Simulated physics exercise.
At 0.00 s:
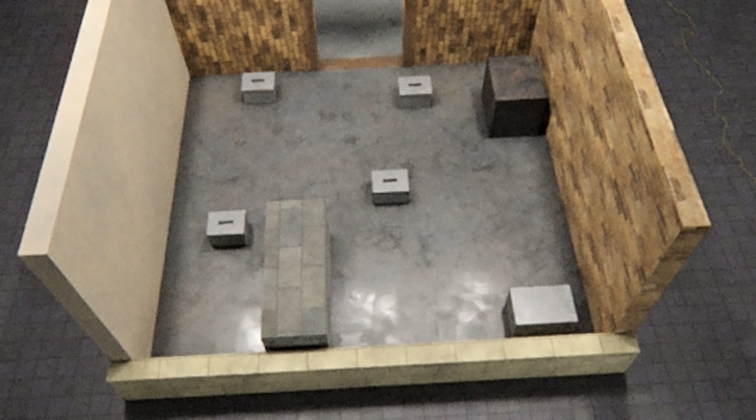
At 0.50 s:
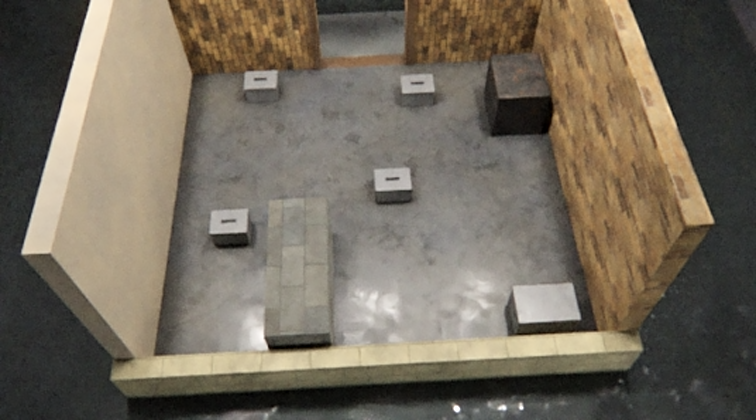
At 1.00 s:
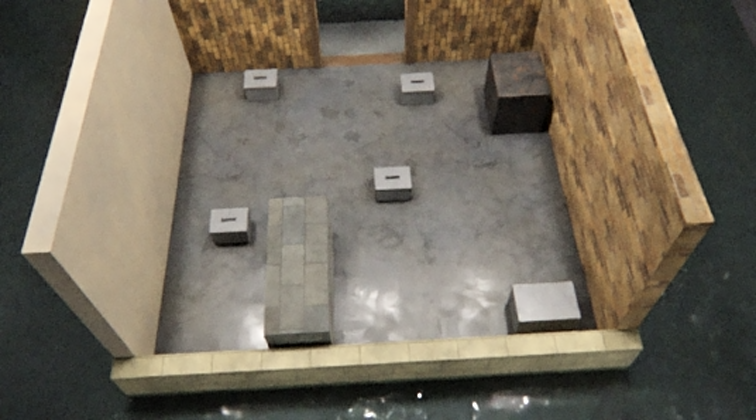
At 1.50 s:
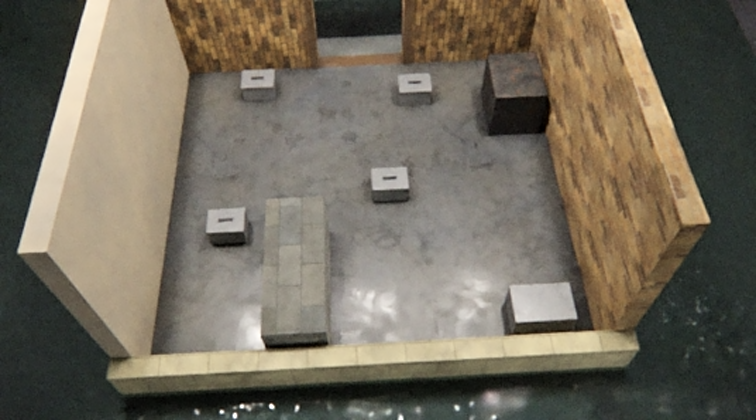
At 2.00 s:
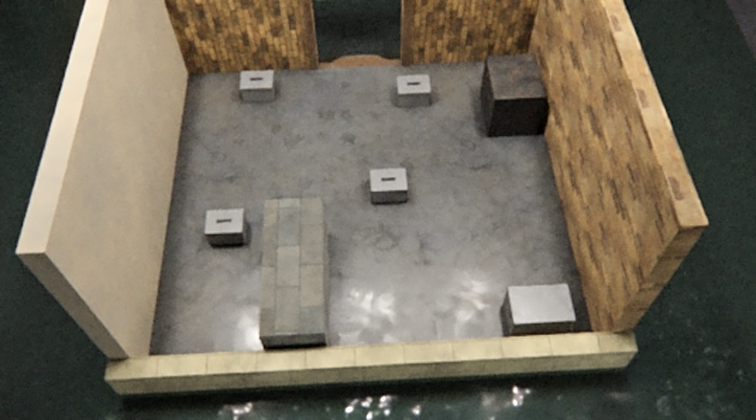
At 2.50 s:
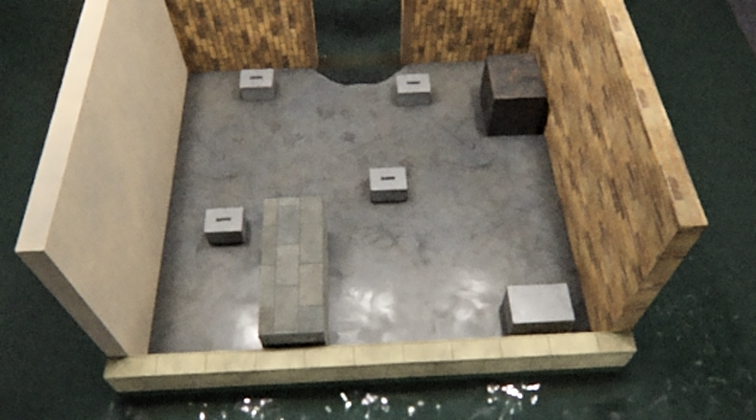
Dark water spreading around a small roofless shop and starting through the back doorway, while grey totes and crates stay still.
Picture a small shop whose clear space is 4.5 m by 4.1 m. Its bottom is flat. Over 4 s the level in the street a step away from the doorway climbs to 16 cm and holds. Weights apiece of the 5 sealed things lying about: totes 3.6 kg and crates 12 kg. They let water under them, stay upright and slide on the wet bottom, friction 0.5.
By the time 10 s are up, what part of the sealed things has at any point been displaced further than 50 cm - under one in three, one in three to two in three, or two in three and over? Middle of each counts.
Some of them.
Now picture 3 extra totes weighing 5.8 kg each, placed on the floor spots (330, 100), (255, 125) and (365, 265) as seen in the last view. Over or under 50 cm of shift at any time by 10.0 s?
So, in the order asked, it's too far, not far enough and too far.
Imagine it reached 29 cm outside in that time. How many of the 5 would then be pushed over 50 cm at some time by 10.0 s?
Under that setup the answer is 4.
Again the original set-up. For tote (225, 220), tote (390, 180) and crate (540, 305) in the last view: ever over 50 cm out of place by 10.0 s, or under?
So that's beyond it for the first, beyond it for the second and inside it for the last.
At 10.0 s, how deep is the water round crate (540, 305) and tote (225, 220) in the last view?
Some 8 cm at the first, some 7 cm at the second.
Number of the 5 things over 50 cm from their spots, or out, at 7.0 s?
By then the count is 3.
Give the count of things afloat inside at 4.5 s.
The count is 0.
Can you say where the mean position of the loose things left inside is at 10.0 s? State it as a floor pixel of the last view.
The centre sits near (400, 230).
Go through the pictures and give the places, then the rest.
In the first frame, a tote at (258, 81), on the bottom; a tote at (415, 85) rests on the ground; water covers 0.0 m2; 0 of 5 have shifted.
In the second frame, a tote at (261, 80) rests on the ground; a tote at (417, 84), on the bottom; 0.0 m2 under water; 0 of 5 have shifted.
In the third frame, a tote at (260, 78) rests on the ground; a tote at (417, 82), on the bottom; 0.0 m2 under water; 0 of 5 have shifted.
In the fourth frame, a tote at (258, 78) rests on the ground; a tote at (415, 83) rests on the ground; 0.0 m2 under water; 0 of 5 have shifted.
In the fifth frame, a tote at (256, 79) rests on the ground; a tote at (414, 84) rests on the ground; 0.0 m2 under water; 0 of 5 have shifted.
In the sixth frame, a tote at (256, 78), on the bottom; a tote at (413, 83) rests on the ground; 0.2 m2 under water; 0 of 5 have shifted.
After 3.5 s 0 of 5 are over 50 cm from their spots; 0 afloat.
After 4.5 s 0 of 5 are over 50 cm from their spots; 0 afloat.
After 7.0 s 3 of 5 are over 50 cm from their spots; 0 afloat.
After 10.0 s 3 of 5 are over 50 cm from their spots, and 3 have been at some point; 3 afloat.
